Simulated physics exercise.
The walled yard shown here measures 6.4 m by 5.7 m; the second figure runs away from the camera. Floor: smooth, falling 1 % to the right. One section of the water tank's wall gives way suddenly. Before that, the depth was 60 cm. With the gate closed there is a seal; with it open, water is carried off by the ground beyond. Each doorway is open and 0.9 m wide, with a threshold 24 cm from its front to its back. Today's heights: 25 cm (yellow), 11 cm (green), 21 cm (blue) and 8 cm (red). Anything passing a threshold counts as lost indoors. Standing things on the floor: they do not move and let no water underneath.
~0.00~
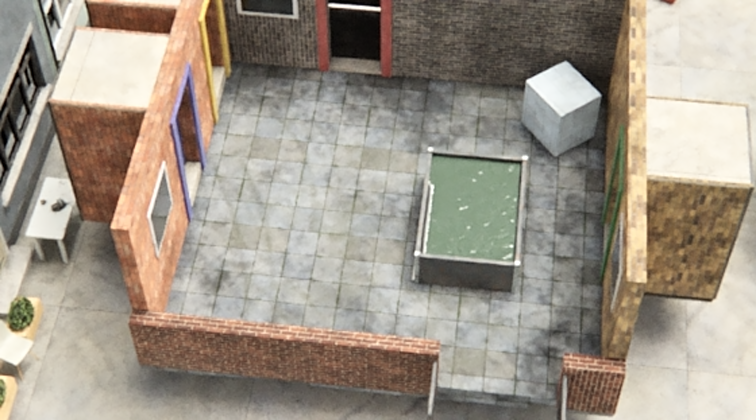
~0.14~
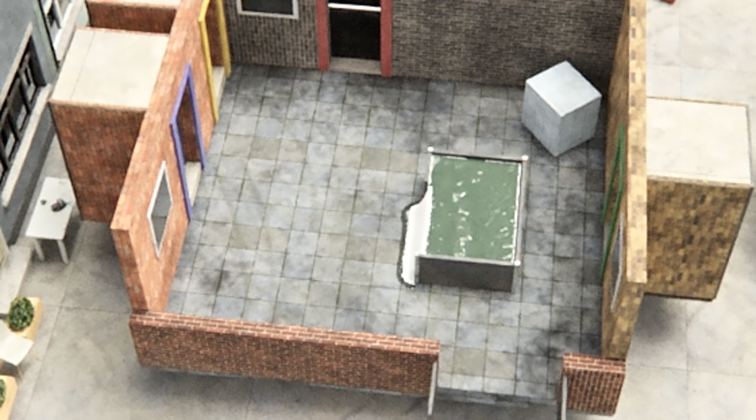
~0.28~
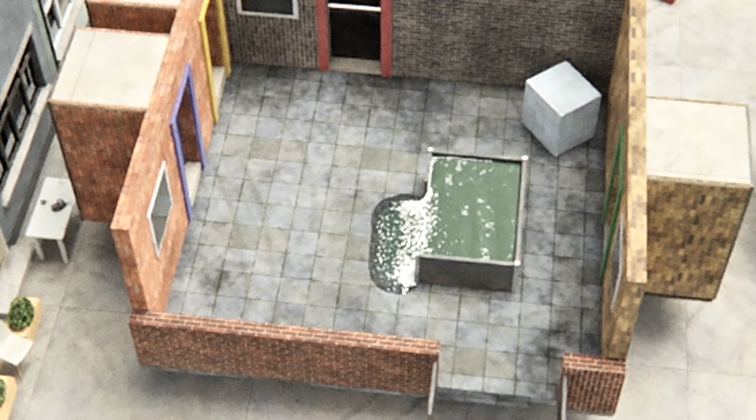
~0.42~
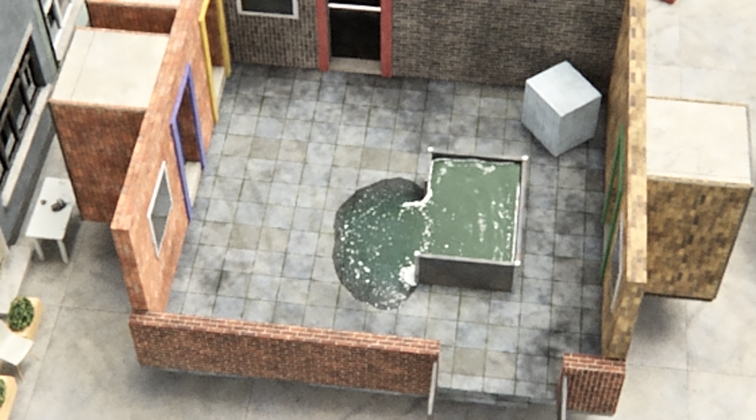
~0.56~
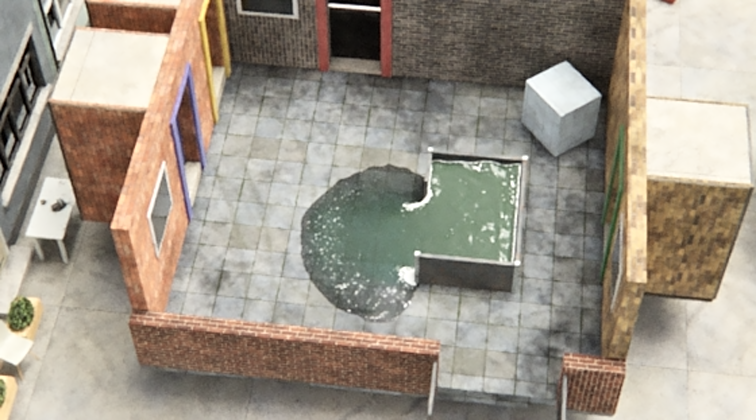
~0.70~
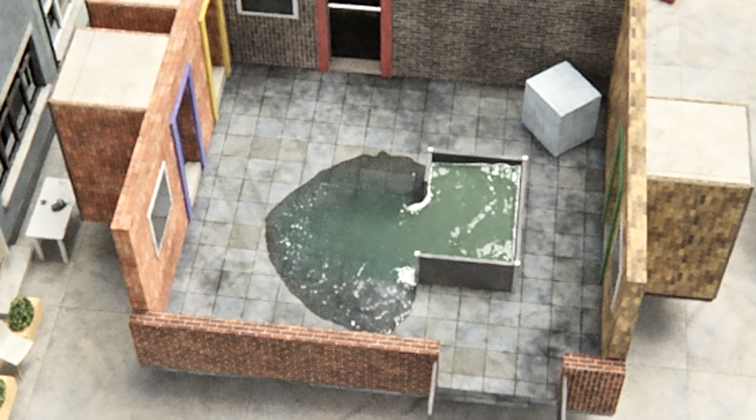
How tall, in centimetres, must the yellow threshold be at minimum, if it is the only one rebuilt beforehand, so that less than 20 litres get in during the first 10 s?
It needs to be at least 6.5 cm tall.
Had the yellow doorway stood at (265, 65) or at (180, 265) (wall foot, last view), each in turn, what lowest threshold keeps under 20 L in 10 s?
Roughly 11.0 cm, then roughly 16 cm.
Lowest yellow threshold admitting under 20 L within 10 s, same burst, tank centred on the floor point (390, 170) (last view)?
Some 10.5 cm.
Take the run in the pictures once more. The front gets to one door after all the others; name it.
Last in order comes the green door.
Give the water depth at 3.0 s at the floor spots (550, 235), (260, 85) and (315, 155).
Approx. 0 / 6 / 2 cm.
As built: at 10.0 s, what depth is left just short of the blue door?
Lab note: Depth approx. 3.0 cm.
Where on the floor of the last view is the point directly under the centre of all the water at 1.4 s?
The water is centred near (390, 237).
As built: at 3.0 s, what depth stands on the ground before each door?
Lab note, depth in cm: Yellow 8; green 0; blue 15; red 0.
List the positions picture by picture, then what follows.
The first frame shows still water, 60 cm deep, in the water tank at (472, 209); the yellow door at (215, 54) is dry.
In the second frame, water pours out at (423, 234) and has run 0.3 m, to (401, 271); about 9 cm deep outside, 60 cm at the back.
In the third frame, the gap is at (423, 236), the front 0.8 m out at (377, 224); the back of the water tank holds 60 cm.
In the fourth frame, the front is at (340, 233), 1.3 m from the gap at (423, 237); 2.3 m2 of floor is wet, 53 cm left at the back.
In the fifth frame, water pours out at (423, 237) and has run 1.8 m, to (307, 220); about 6 cm deep outside, 52 cm at the back.
In the sixth frame, water pours out at (423, 238) and has run 2.4 m, to (271, 226); about 5 cm deep outside, 50 cm at the back; 2.5 m in a straight line remain to the yellow door at (215, 54).
After 1.4 s water covers 35 % of the floor, deepest (25 cm) near (406, 265); it has not reached the yellow door.
After 3.0 s water covers 45 % of the floor, deepest (24 cm) near (158, 341); 8 cm at the yellow door, 0 litres in over its 25 cm threshold.
After 10.0 s water covers 95 % of the floor, deepest (13 cm) near (536, 110); 4 cm at the yellow door, 0 litres in over its 25 cm threshold.
At the yellow door as built, the water arrived by 2.2 s and peaked near 10 cm at 5.4 s.
With a threshold of 5.5 cm, 28 litres would have come in within the 10 s; with 7 cm, 14 litres. So under 20 litres takes about 6.5 cm.
